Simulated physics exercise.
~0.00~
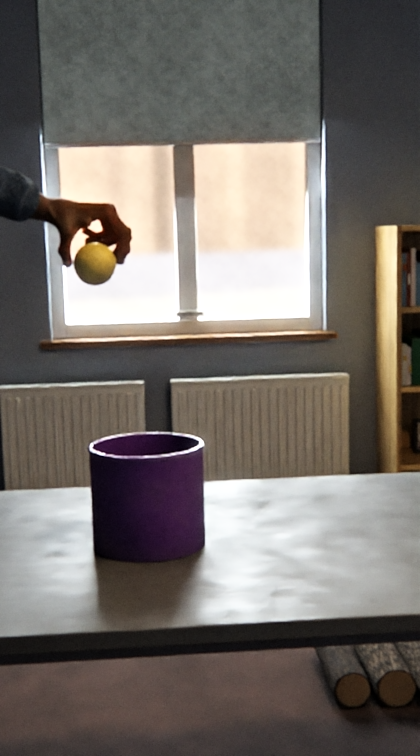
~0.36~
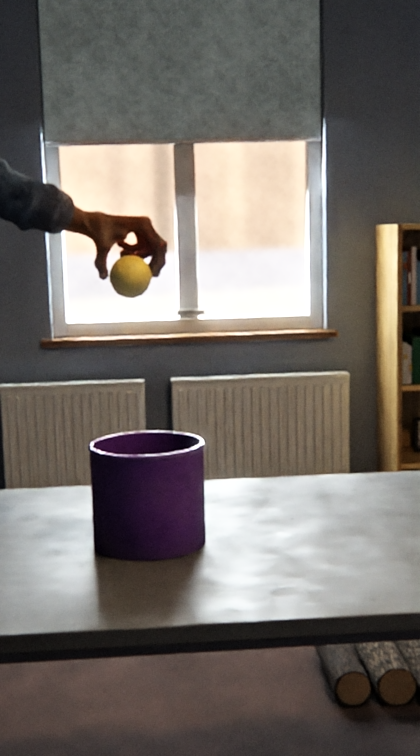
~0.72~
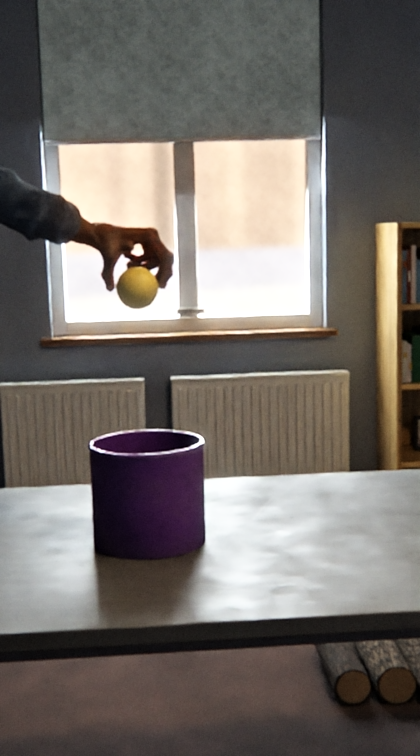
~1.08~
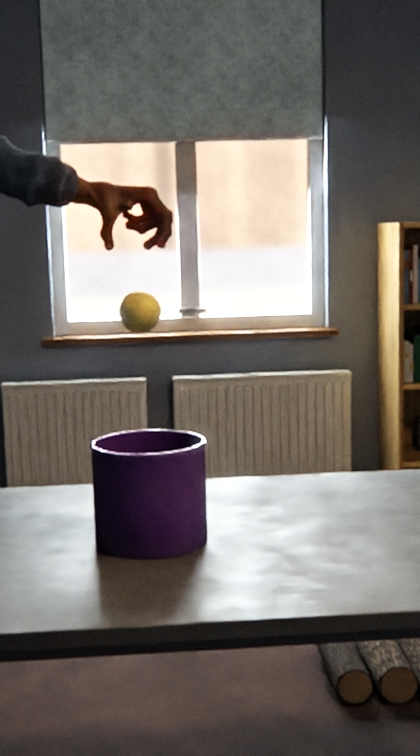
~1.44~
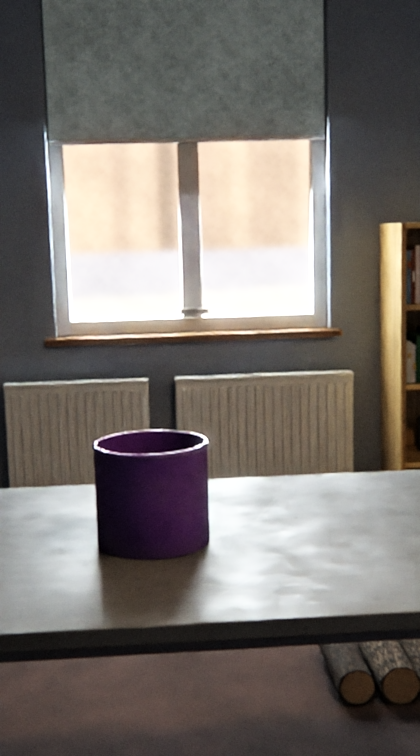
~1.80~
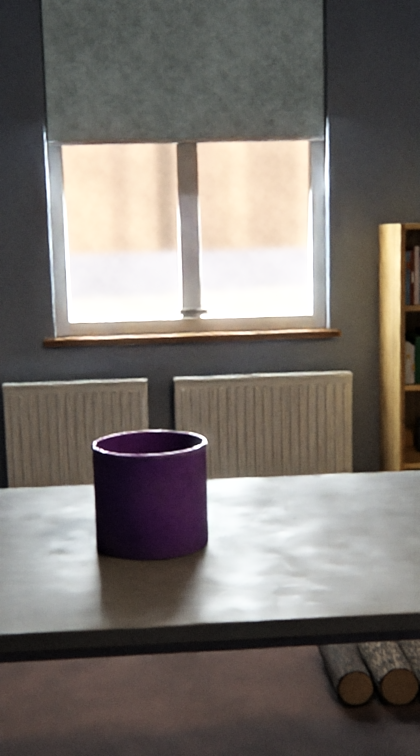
The footage shows a hand holding a yellow, ball-like lemon, moving it right and slightly down above a purple container on a table, then letting go. The lemon drops into the container and is out of sight inside as the hand withdraws from view.
